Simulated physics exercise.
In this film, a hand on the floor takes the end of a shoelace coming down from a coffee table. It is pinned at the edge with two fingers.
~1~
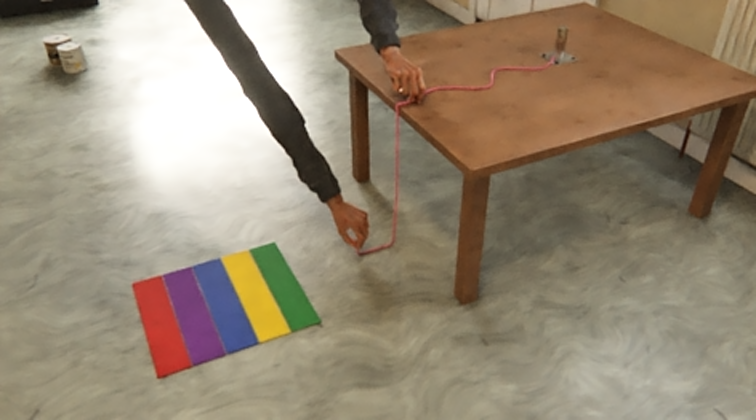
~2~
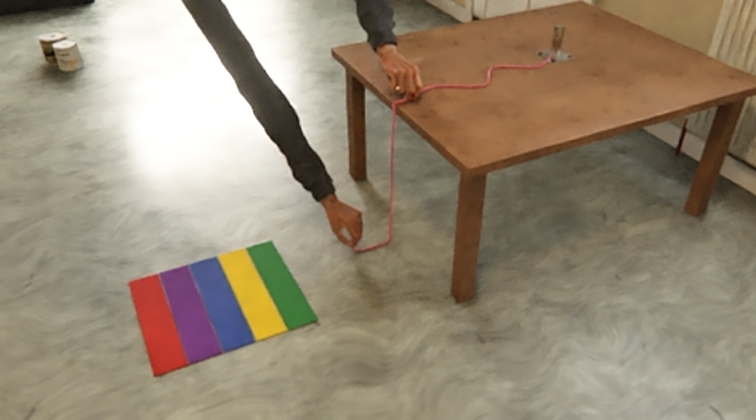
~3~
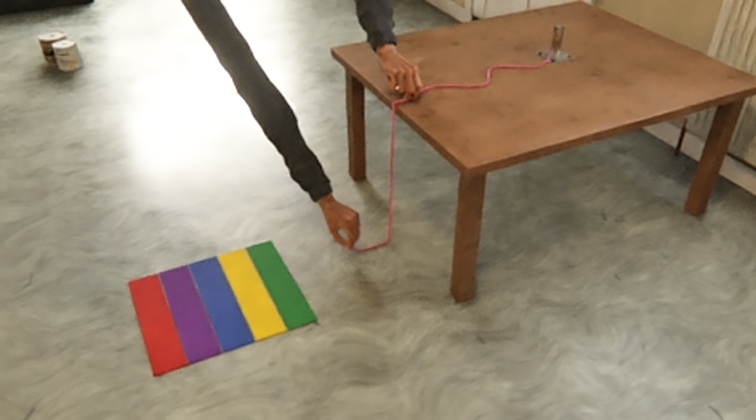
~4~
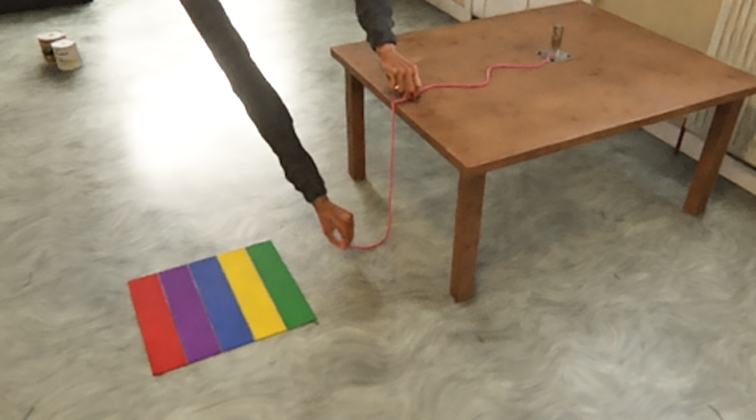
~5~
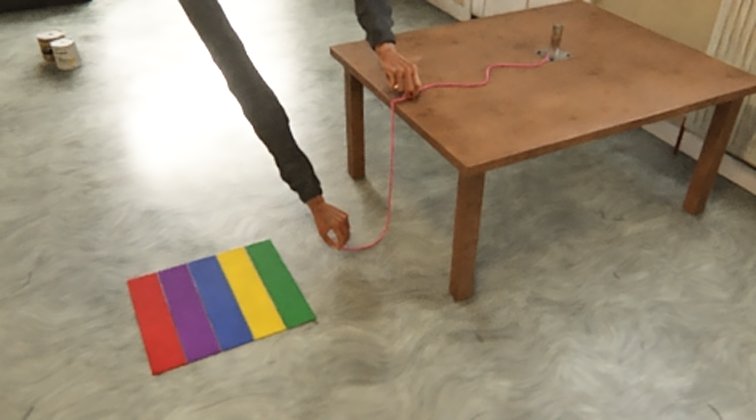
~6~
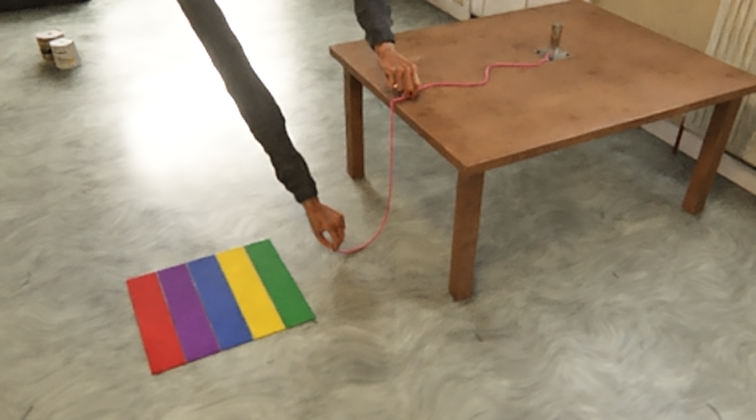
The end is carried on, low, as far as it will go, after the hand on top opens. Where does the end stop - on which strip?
On the blue strip.
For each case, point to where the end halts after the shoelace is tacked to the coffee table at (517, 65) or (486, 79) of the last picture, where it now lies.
Estimates in sequence: (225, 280) then (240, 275).
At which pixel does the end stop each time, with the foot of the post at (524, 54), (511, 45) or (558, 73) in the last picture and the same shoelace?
Per try, approx.: (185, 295); (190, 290); (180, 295).
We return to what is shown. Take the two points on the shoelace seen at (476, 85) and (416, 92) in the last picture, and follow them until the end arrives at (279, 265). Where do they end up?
Positions: (449, 84) for the first, (392, 103) for the second.
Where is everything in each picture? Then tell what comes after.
In the first frame, end (356, 246); green (298, 310); yellow (267, 321); blue (236, 331); purple (203, 342); red (169, 353).
In the second frame, end (351, 245); shoelace through (538, 67) (489, 77) (439, 86) (394, 113) (392, 177) (390, 230).
In the third frame, end (348, 245).
In the fourth frame, end (342, 246); shoelace through (537, 66) (488, 76) (438, 86) (393, 112) (391, 176) (389, 229).
In the fifth frame, end (337, 247).
In the sixth frame, end (333, 248); shoelace through (535, 65) (487, 75) (437, 84) (392, 111) (391, 174) (381, 229).
A little later, end near (279, 265); over green.
Next, end near (238, 277); over yellow.
When it is tight, end near (214, 285); over blue. It gets as far as the blue strip.
